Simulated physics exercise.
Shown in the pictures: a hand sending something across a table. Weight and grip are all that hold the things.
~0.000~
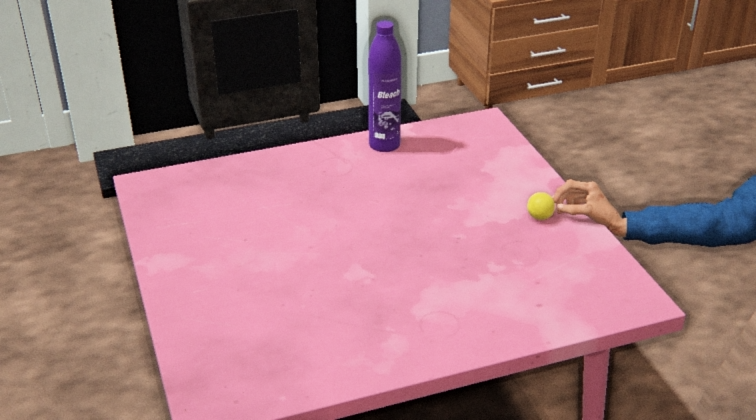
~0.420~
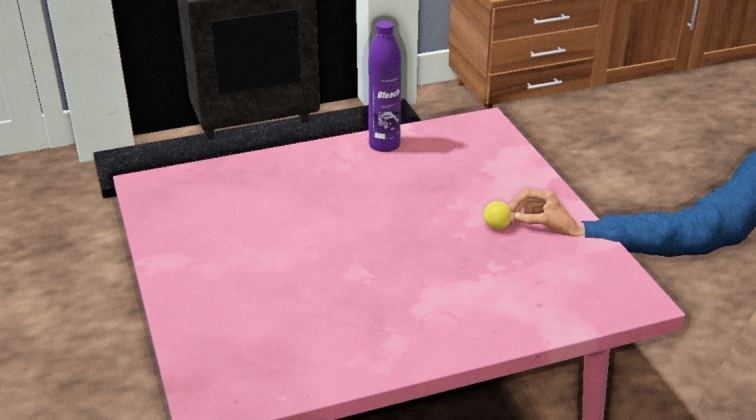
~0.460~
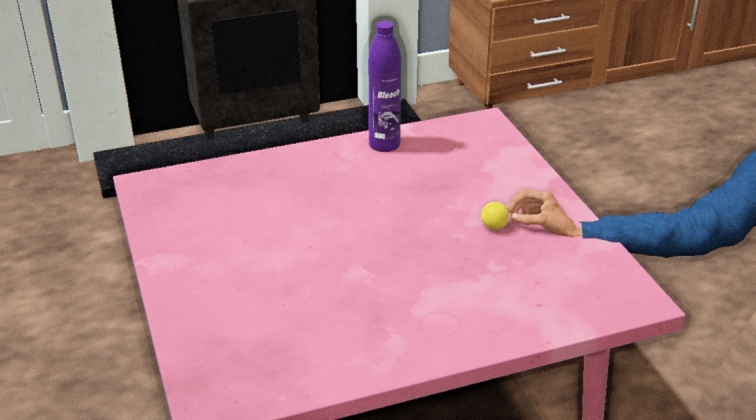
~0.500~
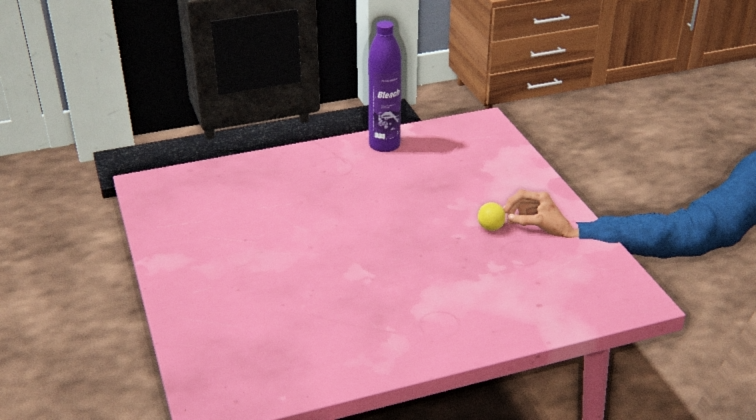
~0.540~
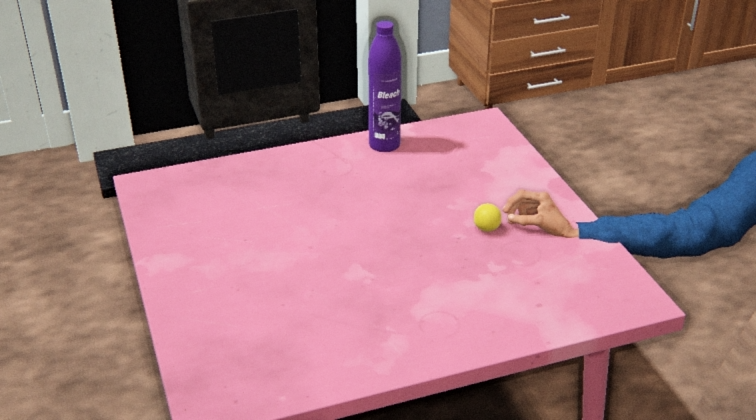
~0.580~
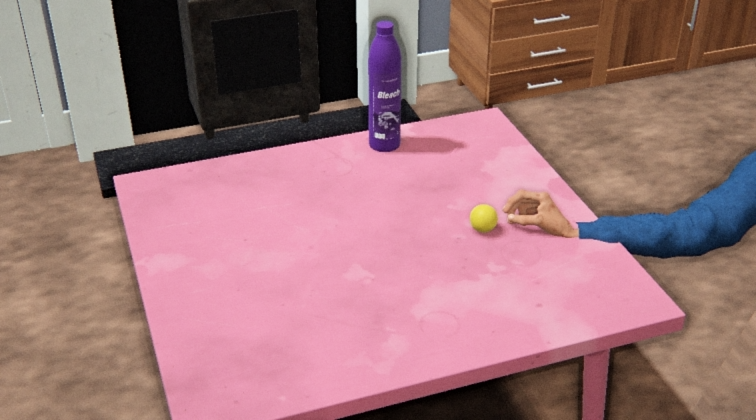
A small yellow ball-like object, held by a hand in a blue sleeve at the right side of a pink table, moves left across the tabletop, then separates from the fingers and creeps slightly farther left while the hand stays nearly still. A purple bleach bottle stands at the table's far edge, before a dark stove and wooden drawers. The room is seen from above by an unmoving camera.
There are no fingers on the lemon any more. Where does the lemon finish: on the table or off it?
On the table.
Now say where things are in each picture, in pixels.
Under the hand; yellow lemon (541, 206), in the first picture.
Under the hand; yellow lemon (498, 215), in the second picture.
Under the hand; yellow lemon (495, 216), in the third picture.
Yellow lemon (492, 216), in the fourth picture.
Yellow lemon (488, 218), in the fifth picture.
Yellow lemon (484, 218) shifted a little, in the sixth picture.
After 0.78 s, yellow lemon shifted about its own width near (466, 222).
After 1.18 s, yellow lemon shifted well along near (437, 229).
After 1.68 s, yellow lemon shifted well along near (414, 233).
In the end (2.5 s), moved from the start, yellow lemon. At the end, from the last picture's camera, yellow lemon near (407, 235).
